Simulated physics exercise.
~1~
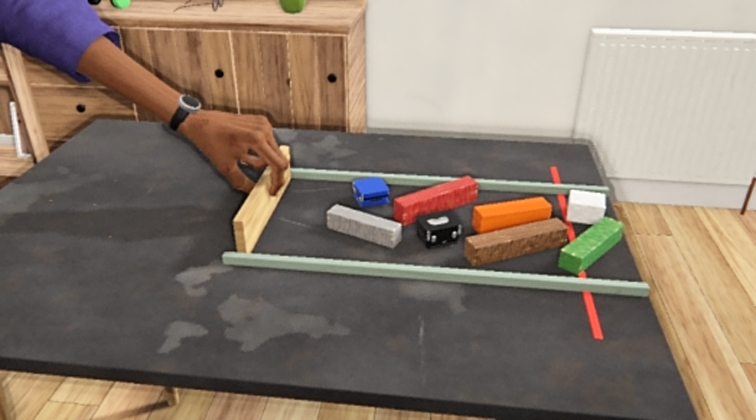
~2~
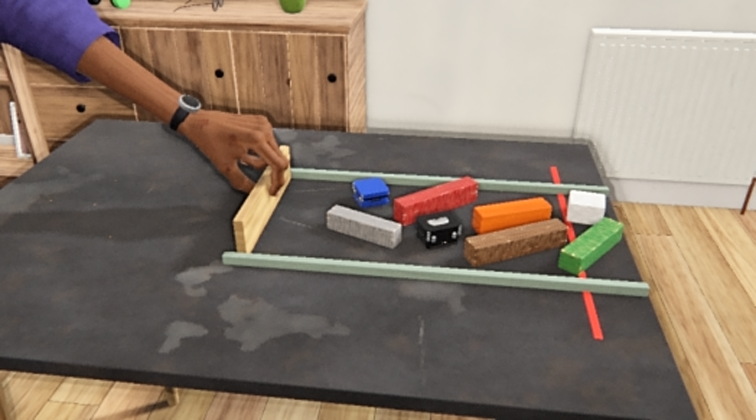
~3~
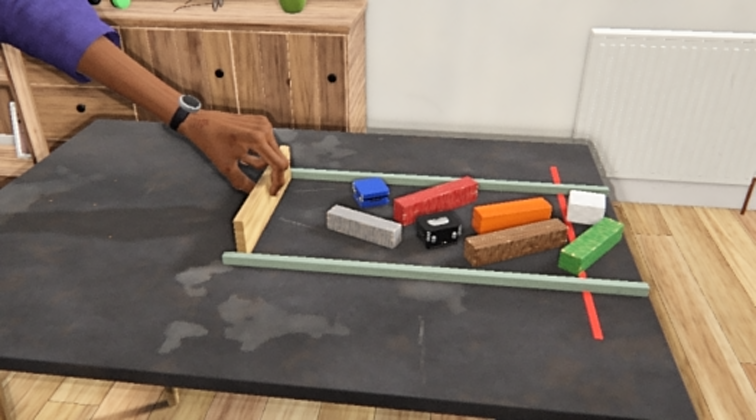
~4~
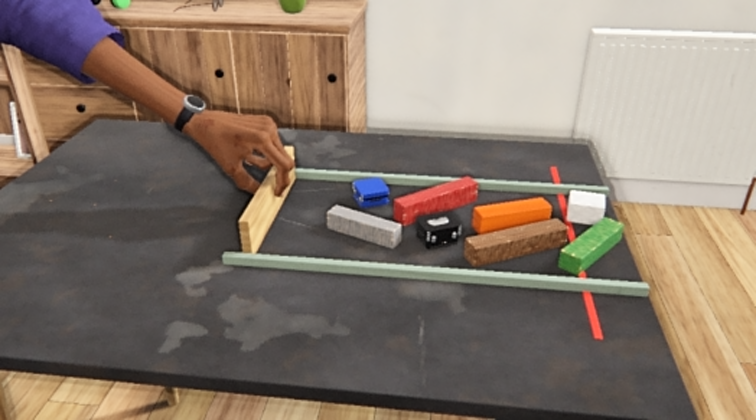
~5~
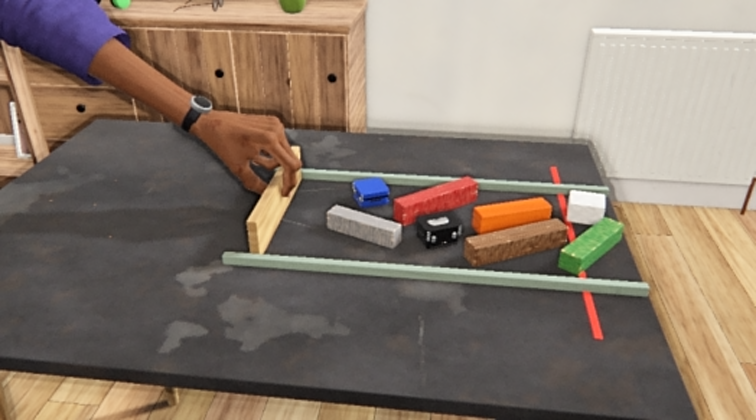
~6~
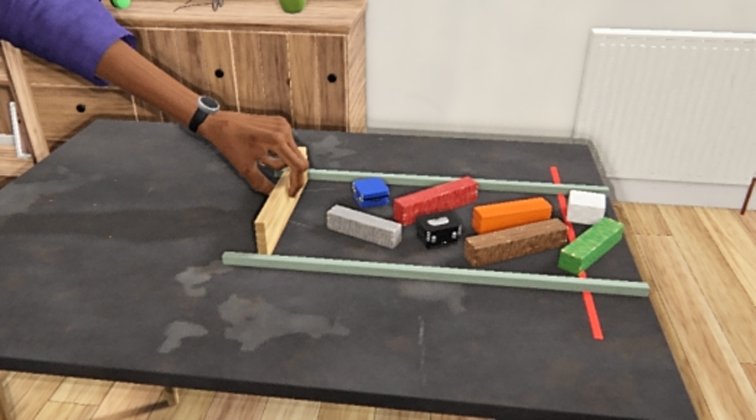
At the start, a hand holds a wooden board upright at the left end of a channel between two pale green rails, with coloured bars and blocks lying still near a red line. The hand then slides the board slightly right, while the bars and blocks stay in place.
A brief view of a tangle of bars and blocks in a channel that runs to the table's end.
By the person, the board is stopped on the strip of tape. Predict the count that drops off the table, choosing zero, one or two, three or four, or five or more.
Lost: Three or four.
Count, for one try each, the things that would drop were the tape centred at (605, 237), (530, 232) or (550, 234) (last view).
The counts: 6, 1 and 2.
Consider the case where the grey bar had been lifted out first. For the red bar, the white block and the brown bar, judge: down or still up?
Result - red bar: Up; white block: Gone; brown bar: Up.
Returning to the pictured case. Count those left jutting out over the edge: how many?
Overhanging: 2.
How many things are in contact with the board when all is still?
2 in contact.
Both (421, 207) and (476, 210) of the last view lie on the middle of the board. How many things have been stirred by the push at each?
In order, the tallies are 4 and 7.
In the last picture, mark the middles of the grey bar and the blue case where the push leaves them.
(589, 254) and (580, 203), roughly.
Early on, none off yet; white block at rest near (586, 208); green bar at rest near (592, 245); brown bar at rest near (517, 242).
Finally, the number that fall off is three or four; lost, orange stick, brown bar, green bar and white block.
